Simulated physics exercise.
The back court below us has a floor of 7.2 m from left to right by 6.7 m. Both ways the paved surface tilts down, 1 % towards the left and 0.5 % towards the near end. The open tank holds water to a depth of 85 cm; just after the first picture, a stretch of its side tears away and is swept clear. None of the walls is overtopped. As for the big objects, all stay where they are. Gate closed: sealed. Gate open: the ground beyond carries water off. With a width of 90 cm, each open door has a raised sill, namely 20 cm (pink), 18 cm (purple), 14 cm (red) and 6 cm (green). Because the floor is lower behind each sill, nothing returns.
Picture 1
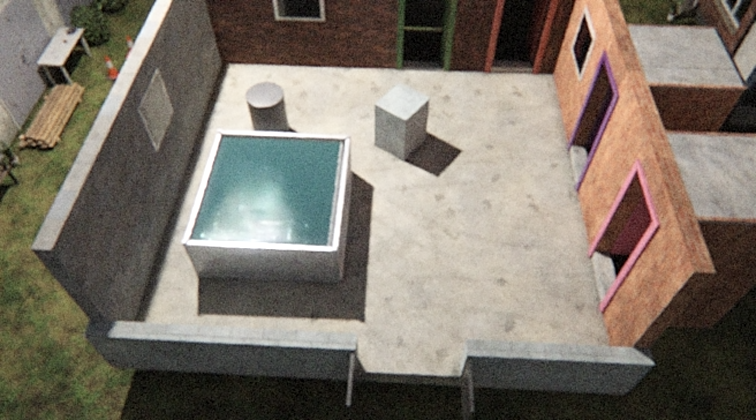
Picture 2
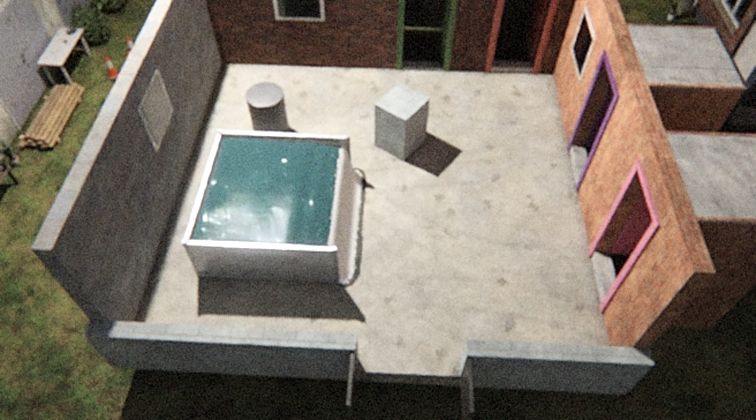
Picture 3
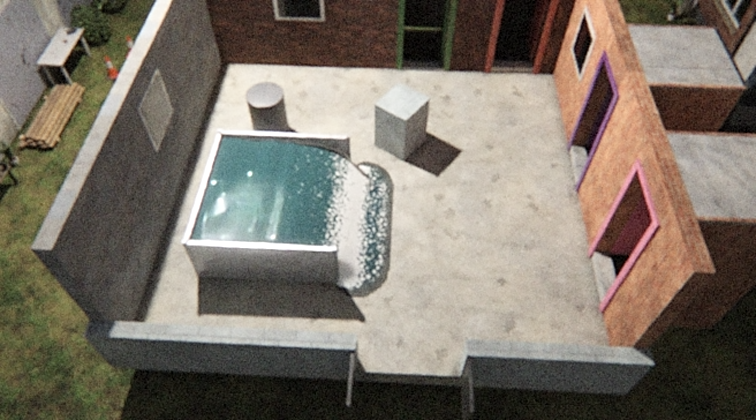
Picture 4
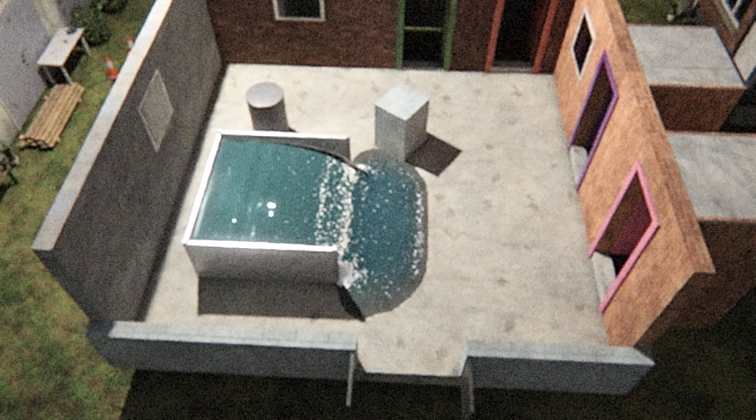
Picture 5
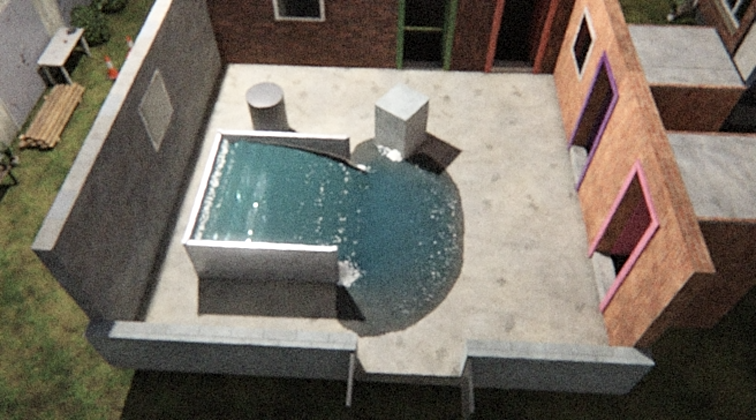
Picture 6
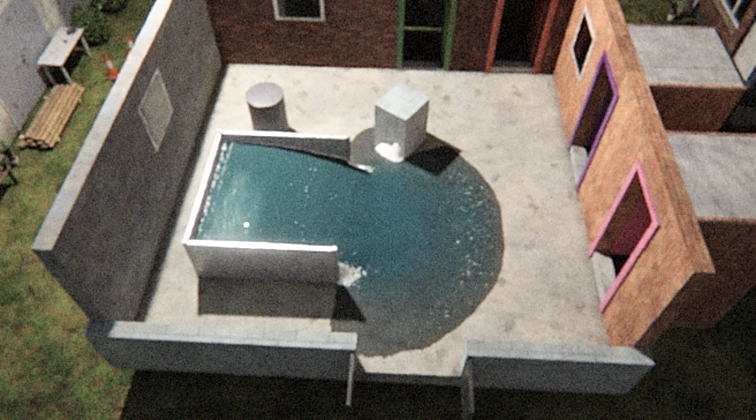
Water in an open tank pours out through its right side and spreads across the paved court.
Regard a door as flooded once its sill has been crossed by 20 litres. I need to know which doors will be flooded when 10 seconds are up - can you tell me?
In the end pink door: Above the limit; purple door: Above the limit; red door: Above the limit; green door: Above the limit.
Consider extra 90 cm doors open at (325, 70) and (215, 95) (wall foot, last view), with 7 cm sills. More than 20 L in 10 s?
In turn: Short of it, beyond it.
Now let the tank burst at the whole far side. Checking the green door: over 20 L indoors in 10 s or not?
Green: Exceeds.
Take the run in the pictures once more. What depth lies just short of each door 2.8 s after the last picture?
You'd get pink at 29 cm, purple at 23 cm, red at 26 cm, and green at 1 cm.
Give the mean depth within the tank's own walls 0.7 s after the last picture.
The mean depth is some 43 cm.
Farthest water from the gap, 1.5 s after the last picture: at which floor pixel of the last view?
Point: Roughly (554, 84) in the last view.
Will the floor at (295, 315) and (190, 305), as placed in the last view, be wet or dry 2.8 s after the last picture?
I'd say spared, then spared.
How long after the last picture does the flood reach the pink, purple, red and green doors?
Arrival times: Pink 0.4 seconds, purple 0.5 seconds, red 2.0 seconds, green 2.8 seconds.
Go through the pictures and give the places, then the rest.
In the first frame, the open tank at (273, 189) is whole and still, 85 cm deep.
In the second frame, the front is at (341, 284), 1.2 m from the gap at (342, 213); 0.6 m2 of floor is under water; 85 cm left at the back of the open tank.
In the third frame, the front is at (363, 292), 1.4 m from the gap at (342, 214); 1.9 m2 of floor is under water; 85 cm left at the back of the open tank.
In the fourth frame, the front is at (389, 306), 1.8 m from the gap at (342, 215); 4.1 m2 of floor is under water; 84 cm left at the back of the open tank.
In the fifth frame, water pours out at (342, 216) and has run 2.2 m, to (403, 324); typically 10 cm deep outside, 75 cm at the open tank's back.
In the sixth frame, the front is at (494, 203), 2.7 m from the gap at (342, 216); 9.0 m2 of floor is under water; 72 cm left at the back of the open tank.
Then, 0.7 s after the last picture water covers 45 % of the floor and is deepest (40 cm) near (585, 236); pink door 32 cm at the sill, 5 L in, purple door 24 cm at the sill, 0 L in, red door not reached, green door not reached.
Then, 1.5 s after the last picture water covers 50 % of the floor and is deepest (52 cm) near (612, 367); pink door 37 cm at the sill, 56 L in, purple door 36 cm at the sill, 32 L in, red door not reached, green door not reached.
Then, 2.8 s after the last picture water covers 55 % of the floor and is deepest (35 cm) near (553, 79); pink door 29 cm at the sill, 144 L in, purple door 23 cm at the sill, 103 L in, red door 26 cm at the sill, 18 L in, green door not reached.
Then, 5.3 s after the last picture water covers 85 % of the floor and is deepest (18 cm) near (417, 154); pink door 10 cm at the sill, 160 L in, purple door 8 cm at the sill, 111 L in, red door 18 cm at the sill, 86 L in, green door 10 cm at the sill, 2 L in.
Then, 9.3 s after the last picture water covers 100 % of the floor and is deepest (21 cm) near (208, 230); pink door 3 cm at the sill, 160 L in, purple door 6 cm at the sill, 111 L in, red door 5 cm at the sill, 92 L in, green door 6 cm at the sill, 44 L in.
